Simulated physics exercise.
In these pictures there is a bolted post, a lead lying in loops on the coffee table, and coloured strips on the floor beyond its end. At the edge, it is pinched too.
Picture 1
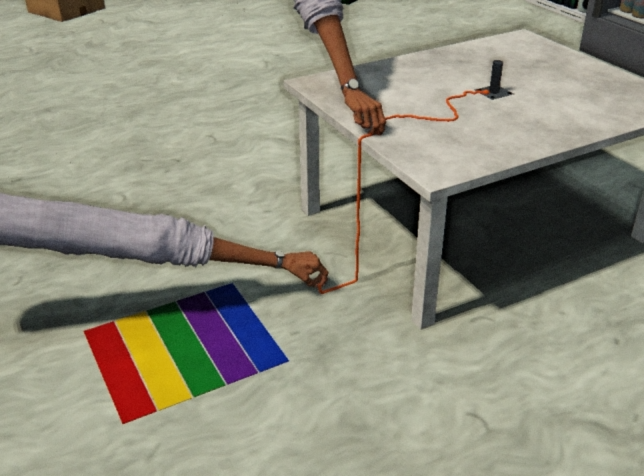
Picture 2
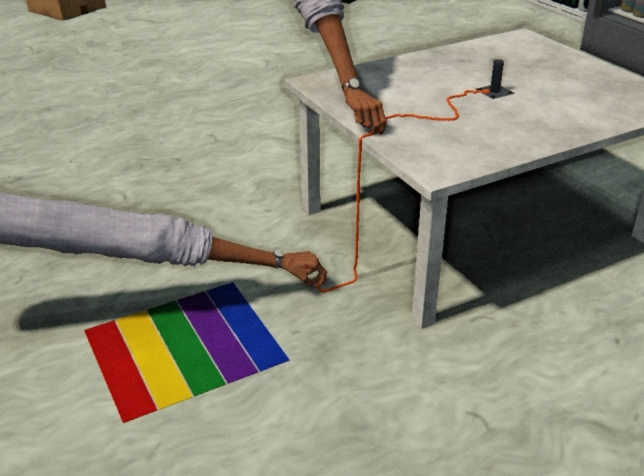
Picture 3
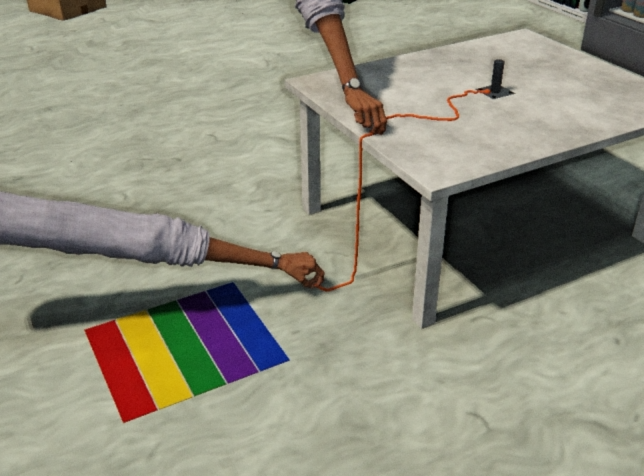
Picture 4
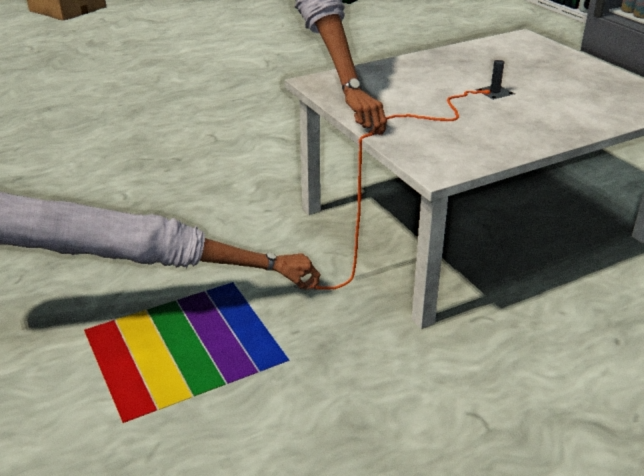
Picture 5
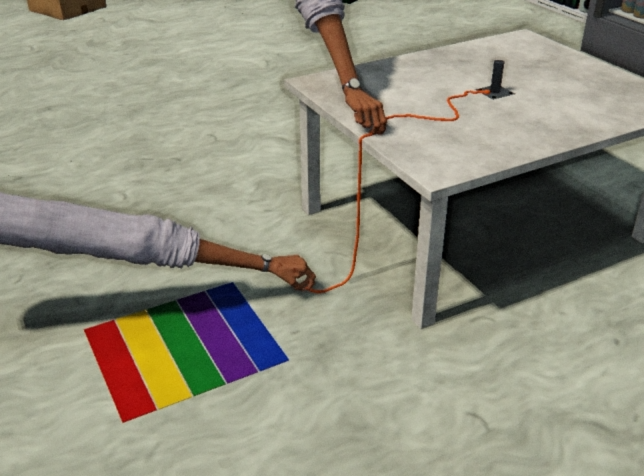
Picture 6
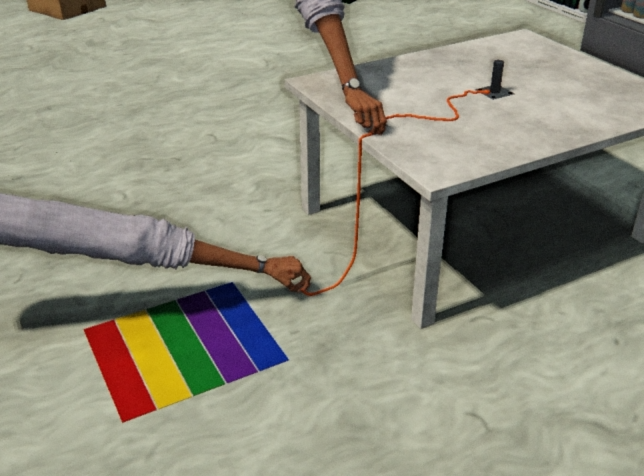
An orange cord, its low end pinched by one hand while another hand presses it at the table's edge, is drawn slightly left above the floor. The lower hand keeps easing left toward the coloured strips, blue nearest, and the hanging part bends into a smoother curve while the loops on the tabletop stay still.
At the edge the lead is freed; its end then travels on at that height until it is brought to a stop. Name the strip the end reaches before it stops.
Yellow.
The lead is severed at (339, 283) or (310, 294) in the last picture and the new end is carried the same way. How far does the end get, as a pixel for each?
In order, about (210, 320) and about (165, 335).
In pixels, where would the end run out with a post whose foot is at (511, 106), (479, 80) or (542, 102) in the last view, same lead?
Roughly (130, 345), then (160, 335), then (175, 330).
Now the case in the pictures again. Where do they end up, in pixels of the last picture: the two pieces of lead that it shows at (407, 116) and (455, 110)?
Final positions are (373, 131) and (429, 113), in that order.
Early on, end near (195, 325); over green.
Midway, end near (164, 335); over green.
At the end of the slack, end near (145, 342); over yellow. It gets as far as the yellow strip.
